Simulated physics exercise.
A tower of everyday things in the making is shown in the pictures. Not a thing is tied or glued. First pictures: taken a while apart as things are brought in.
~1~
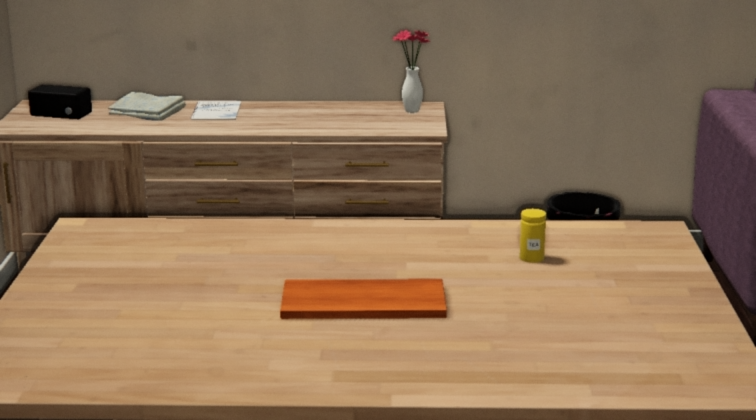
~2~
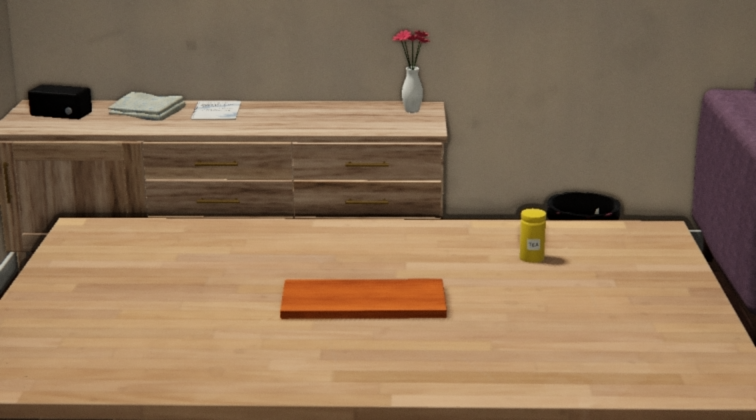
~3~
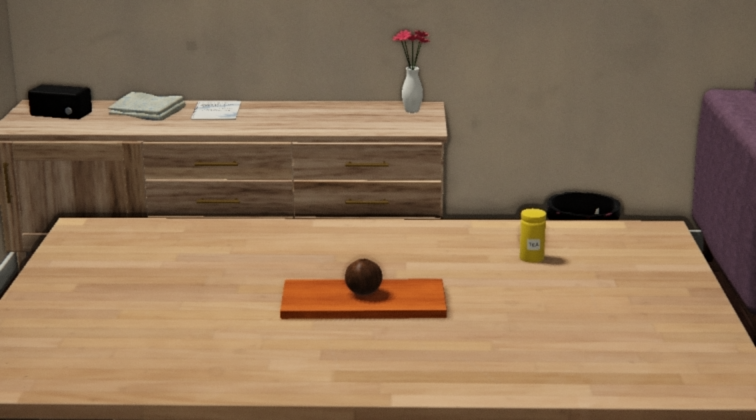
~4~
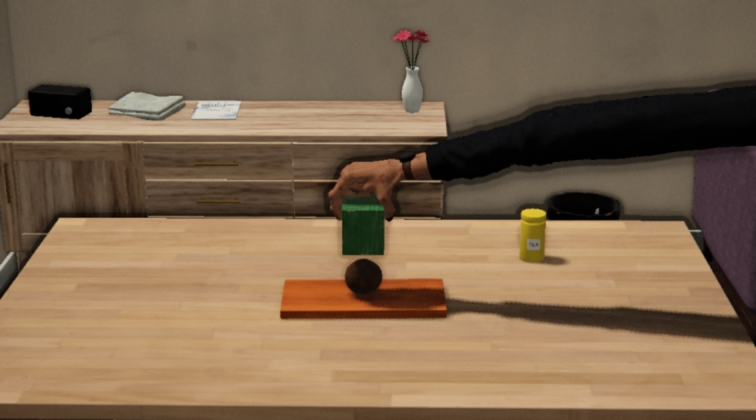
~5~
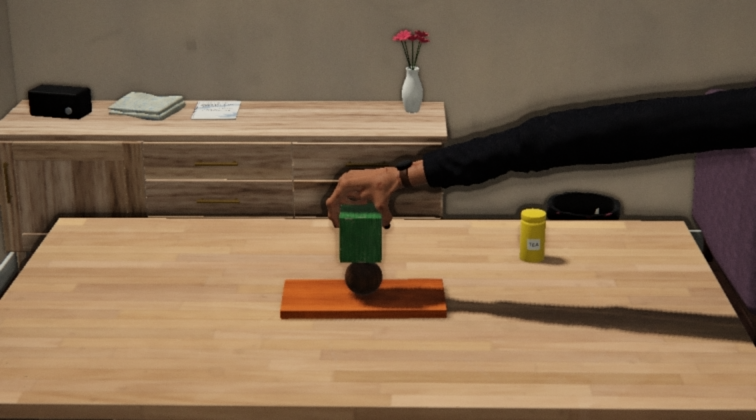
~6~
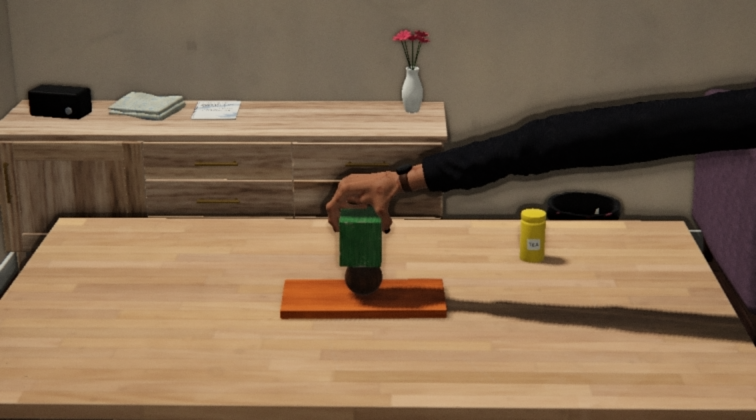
Brown ball appearing on an orange board on a wooden table, then a hand lowering a green block onto it.
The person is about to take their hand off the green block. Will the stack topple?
Yes, it topples.
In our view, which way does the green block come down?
To the left.
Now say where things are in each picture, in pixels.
The last thing is not in view yet; yellow shaker (533, 236), in the first frame.
The last thing is not in view yet; orange board (364, 299), in the second frame.
The last thing is not in view yet; brown onion (363, 276), in the third frame.
Still above its spot; green block (364, 225); yellow shaker (533, 236), in the fourth frame.
Still above its spot; green block (361, 233); orange board (364, 299), in the fifth frame.
Set down, still held; green block (361, 237); brown onion (363, 276), in the sixth frame.
Then, 0.40 s past the last view, green block rocked 30° from its first pose near (347, 239).
Then, 0.60 s past the last view, green block now fallen.
Then, 0.70 s past the last view, things are still on the move.
Finally, fallen, green block; the other 3 still in place. Final places as the last picture's camera would see them, green block near (300, 275). The pile loses its balance.
